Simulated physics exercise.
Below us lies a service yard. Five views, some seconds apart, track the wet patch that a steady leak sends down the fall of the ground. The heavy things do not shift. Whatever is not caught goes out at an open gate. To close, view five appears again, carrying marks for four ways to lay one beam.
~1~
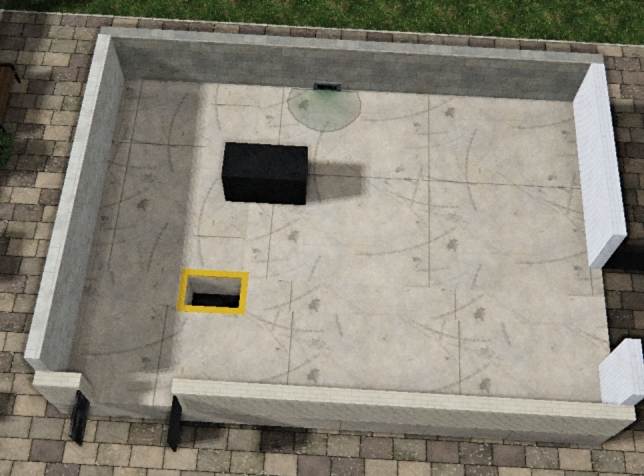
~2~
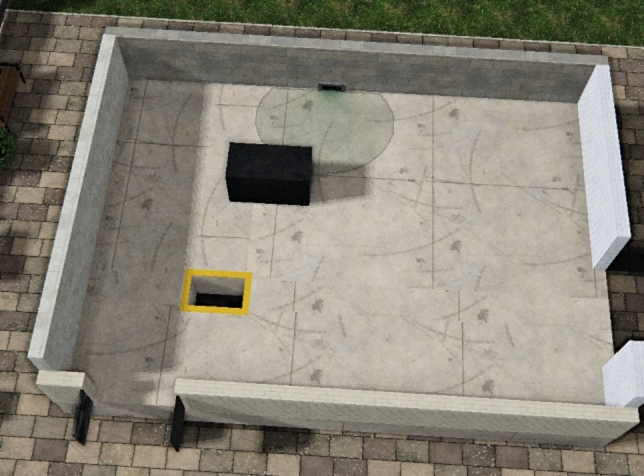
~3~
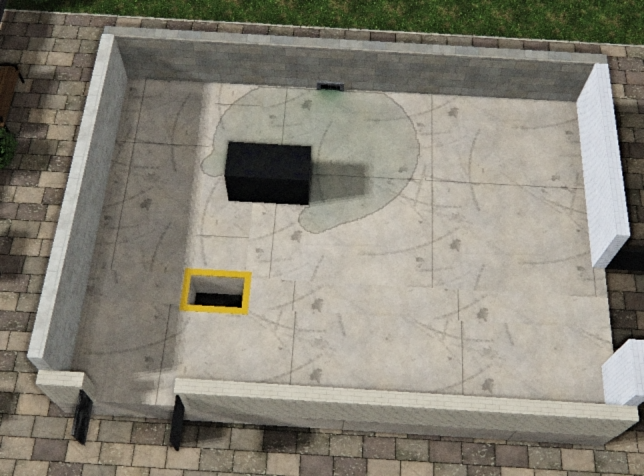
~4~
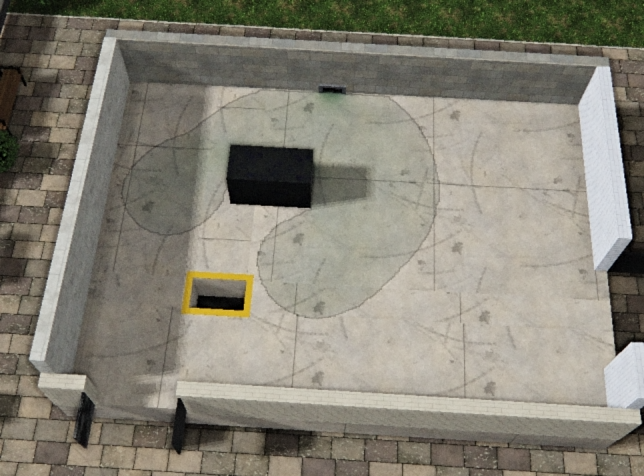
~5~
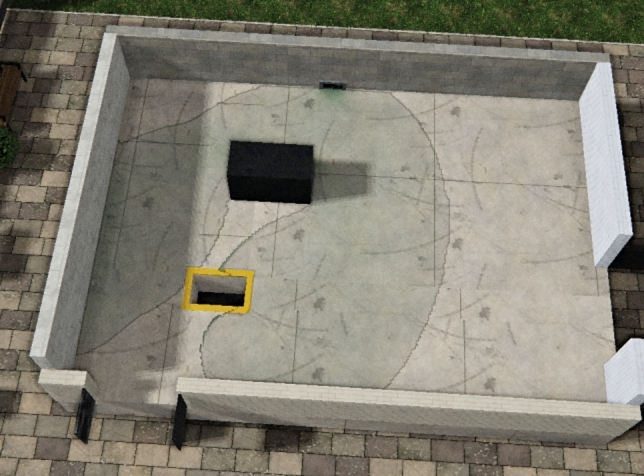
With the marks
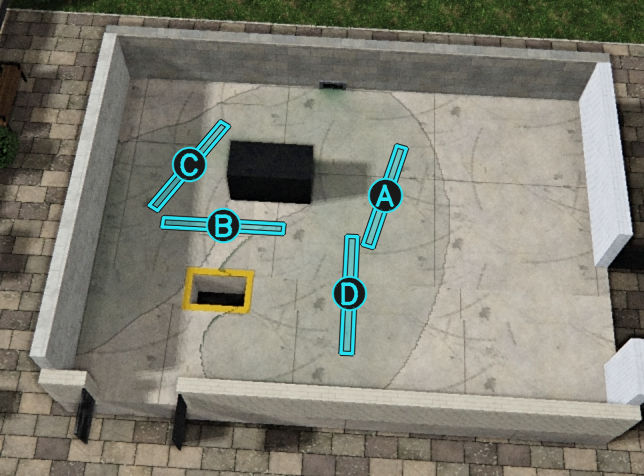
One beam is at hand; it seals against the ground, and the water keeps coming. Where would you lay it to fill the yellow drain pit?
C works best here.
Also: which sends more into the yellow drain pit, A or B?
Position A.
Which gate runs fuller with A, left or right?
The left one.
On the marked copy, A from (367, 246) to (401, 147); B from (162, 222) to (283, 228); C from (153, 207) to (224, 124); D from (346, 353) to (352, 236).
Choosing A, about 10 % of the stream runs into the yellow drain pit, about 88 % out by the gates.
Choosing B, about 6 % of the stream runs into the yellow drain pit, about 92 % out by the gates.
Choosing C, about 15 % of the stream runs into the yellow drain pit, about 83 % out by the gates.
Choosing D, about 8 % of the stream runs into the yellow drain pit, about 89 % out by the gates.
